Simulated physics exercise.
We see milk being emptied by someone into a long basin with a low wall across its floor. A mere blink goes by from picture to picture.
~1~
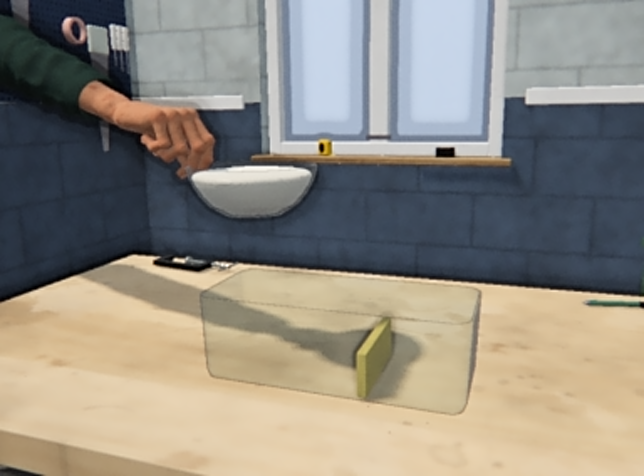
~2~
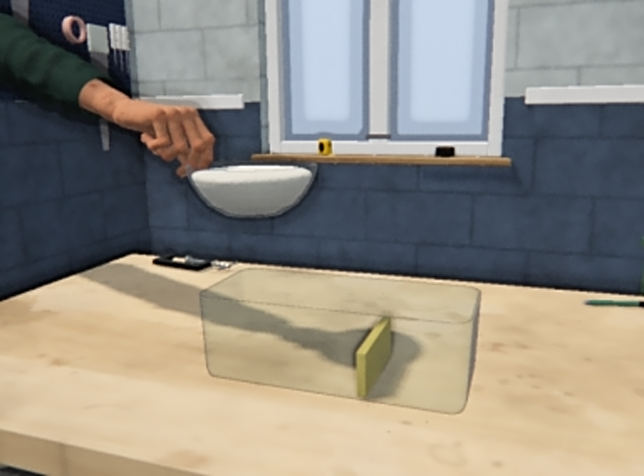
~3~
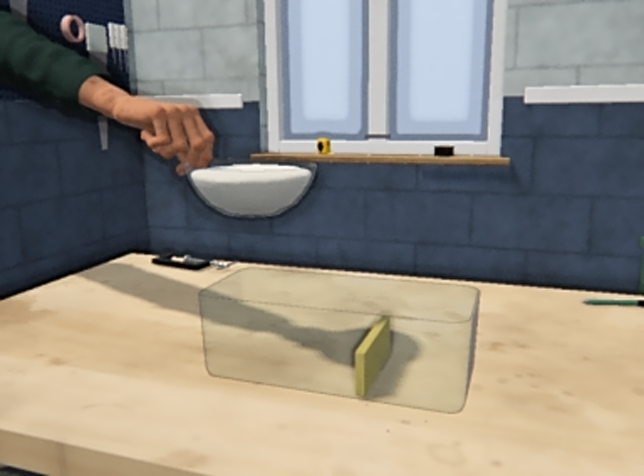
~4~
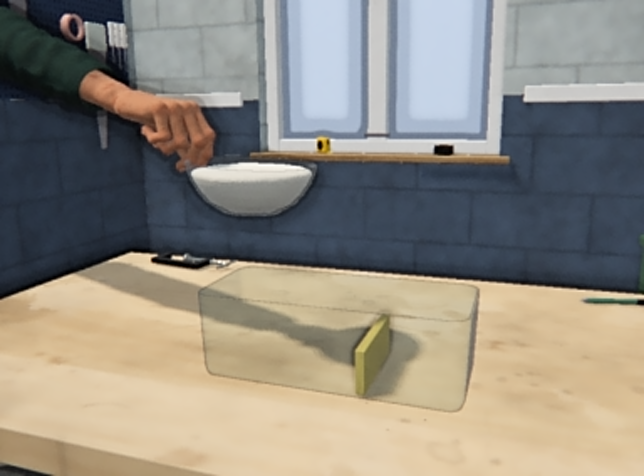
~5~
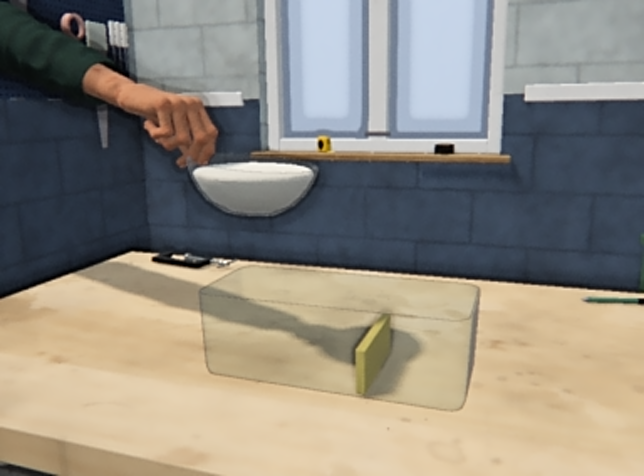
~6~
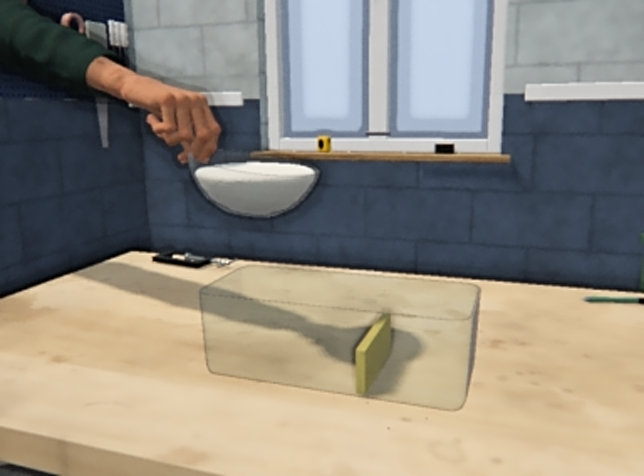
At first, a hand in a dark green sleeve holds a white bowl level above a long, clear basin with a low yellowish wall across its floor, on a wooden worktop. Then the hand begins to tilt the bowl slightly to the right, leaning it a little more by the end.
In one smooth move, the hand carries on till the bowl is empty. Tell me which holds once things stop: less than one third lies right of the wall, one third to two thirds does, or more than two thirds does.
Less than one third lies right of the wall.
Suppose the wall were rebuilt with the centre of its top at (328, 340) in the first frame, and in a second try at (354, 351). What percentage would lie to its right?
It works out to around 85 per cent for the first and around 55 per cent for the second.
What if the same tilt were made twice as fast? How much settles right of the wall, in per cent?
Roughly 10 percent.
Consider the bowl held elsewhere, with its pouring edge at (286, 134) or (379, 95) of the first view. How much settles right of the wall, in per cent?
Close to 0 % for the first start and close to 85 % for the second.
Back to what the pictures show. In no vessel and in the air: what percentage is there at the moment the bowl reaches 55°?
Something close to 30 percent of it.
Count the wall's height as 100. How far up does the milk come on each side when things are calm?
Roughly 40 left of the wall, roughly 10 right of it.
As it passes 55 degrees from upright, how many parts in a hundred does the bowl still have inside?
Some 40 per cent.
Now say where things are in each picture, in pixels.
It leans 0°; its right rim is at (312, 168); the milk meets the walls at (203, 171) and (311, 174); the long basin's rim runs from (223, 283) to (477, 307); the wall's top is at (376, 335), in the first picture.
It leans 0°; its right rim is at (312, 168); the milk meets the walls at (203, 170) and (310, 174), in the second picture.
It leans 2°; its right rim is at (311, 169); the milk meets the walls at (202, 170) and (309, 174), in the third picture.
It leans 4°; its right rim is at (312, 170); the milk meets the walls at (202, 168) and (309, 174), in the fourth picture.
It leans 6°; its right rim is at (313, 172); the milk meets the walls at (204, 167) and (312, 173), in the fifth picture.
It leans 10°; its right rim is at (314, 176); the milk meets the walls at (206, 167) and (314, 173), in the sixth picture.
A moment on, the bowl is tipped part way and 38 per cent is still to pour, 23 is left of the wall and 7 right of it.
Next, the bowl is tipped on its side and 1 per cent is still to pour, 77 is left of the wall and 18 right of it.
Then the bowl is tipped on its side and 0 per cent is still to pour, 81 is left of the wall and 18 right of it.
Later the bowl is tipped on its side and 0 per cent is still to pour, 81 is left of the wall and 18 right of it.
Finally, 81 per cent lies left of the wall, 18 right of it and 1 outside.
